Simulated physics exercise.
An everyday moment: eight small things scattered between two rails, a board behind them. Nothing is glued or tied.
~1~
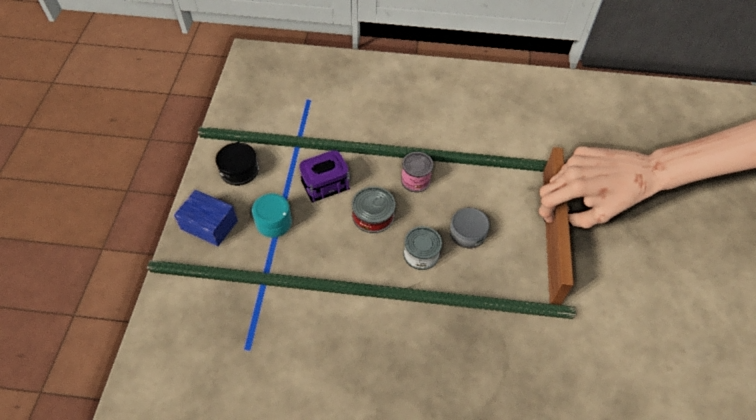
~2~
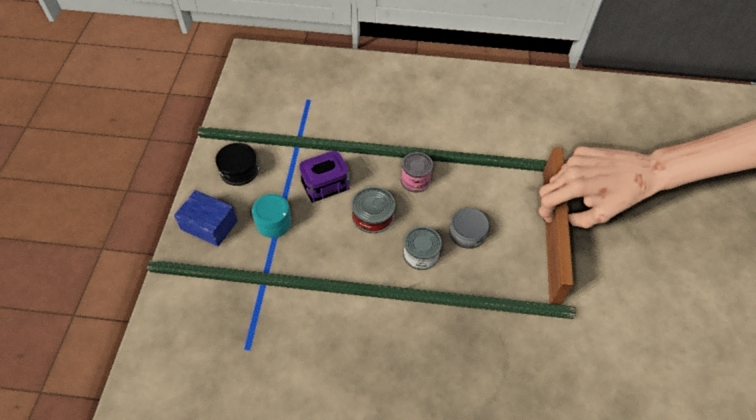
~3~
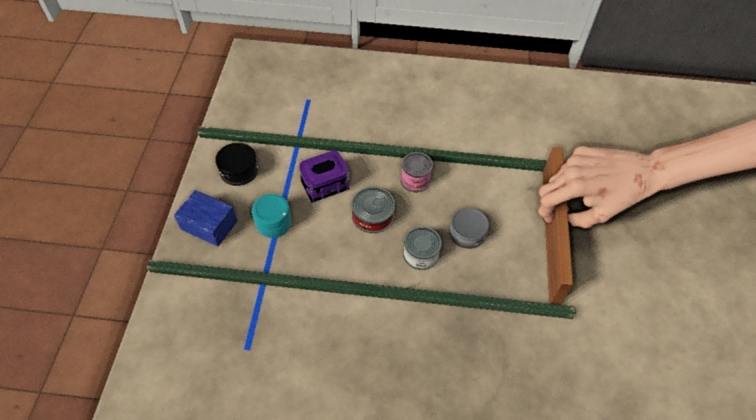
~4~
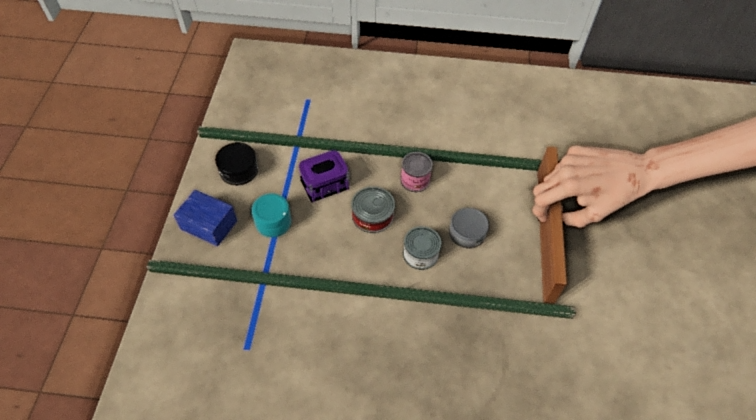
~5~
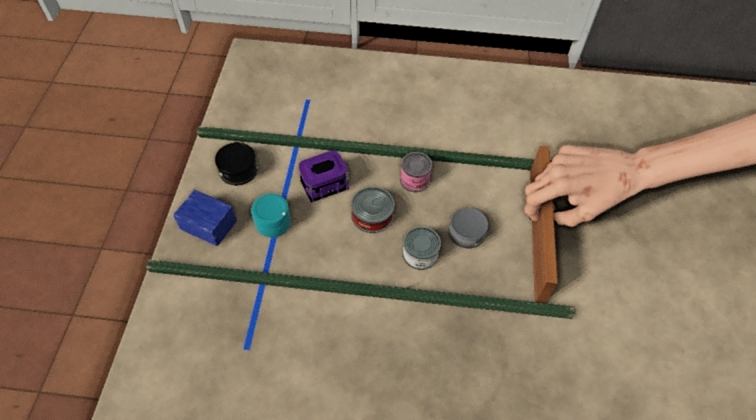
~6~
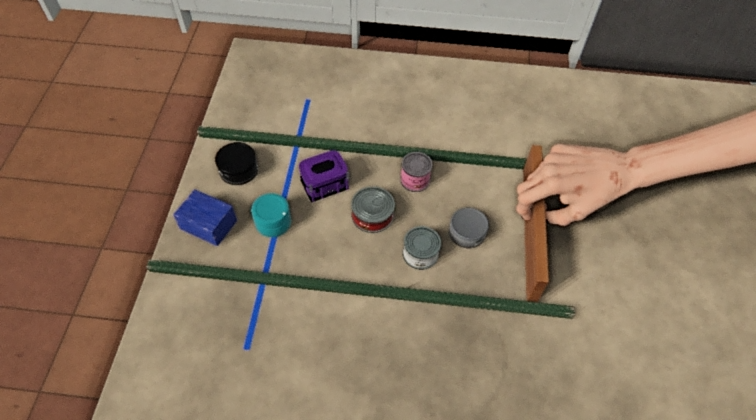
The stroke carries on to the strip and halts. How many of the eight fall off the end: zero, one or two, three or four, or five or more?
Outcome: The number that fall off is zero.
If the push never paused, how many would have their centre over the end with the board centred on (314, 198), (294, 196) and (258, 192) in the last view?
In that order 0, 0 and 1.
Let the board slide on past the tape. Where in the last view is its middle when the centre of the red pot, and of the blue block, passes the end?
About (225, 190), and (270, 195) for the other.
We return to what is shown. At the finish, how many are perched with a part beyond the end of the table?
The number is 1.
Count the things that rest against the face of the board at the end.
It touches 3.
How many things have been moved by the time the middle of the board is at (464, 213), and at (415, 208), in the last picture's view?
At the one place 1, at the other 4.
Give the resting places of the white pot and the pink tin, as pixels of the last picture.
The white pot at (254, 237), the pink tin at (278, 153).
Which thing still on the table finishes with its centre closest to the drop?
The blue block ends nearest.
A little later, none off yet; blue block at rest near (206, 218); black tub at rest near (237, 164); turquoise lid at rest near (272, 215).
Next, none off yet; blue block shifted a little near (182, 216); black tub at rest near (236, 164); turquoise lid shifted about its own width near (220, 228).
When it is over, the number that fall off is zero.
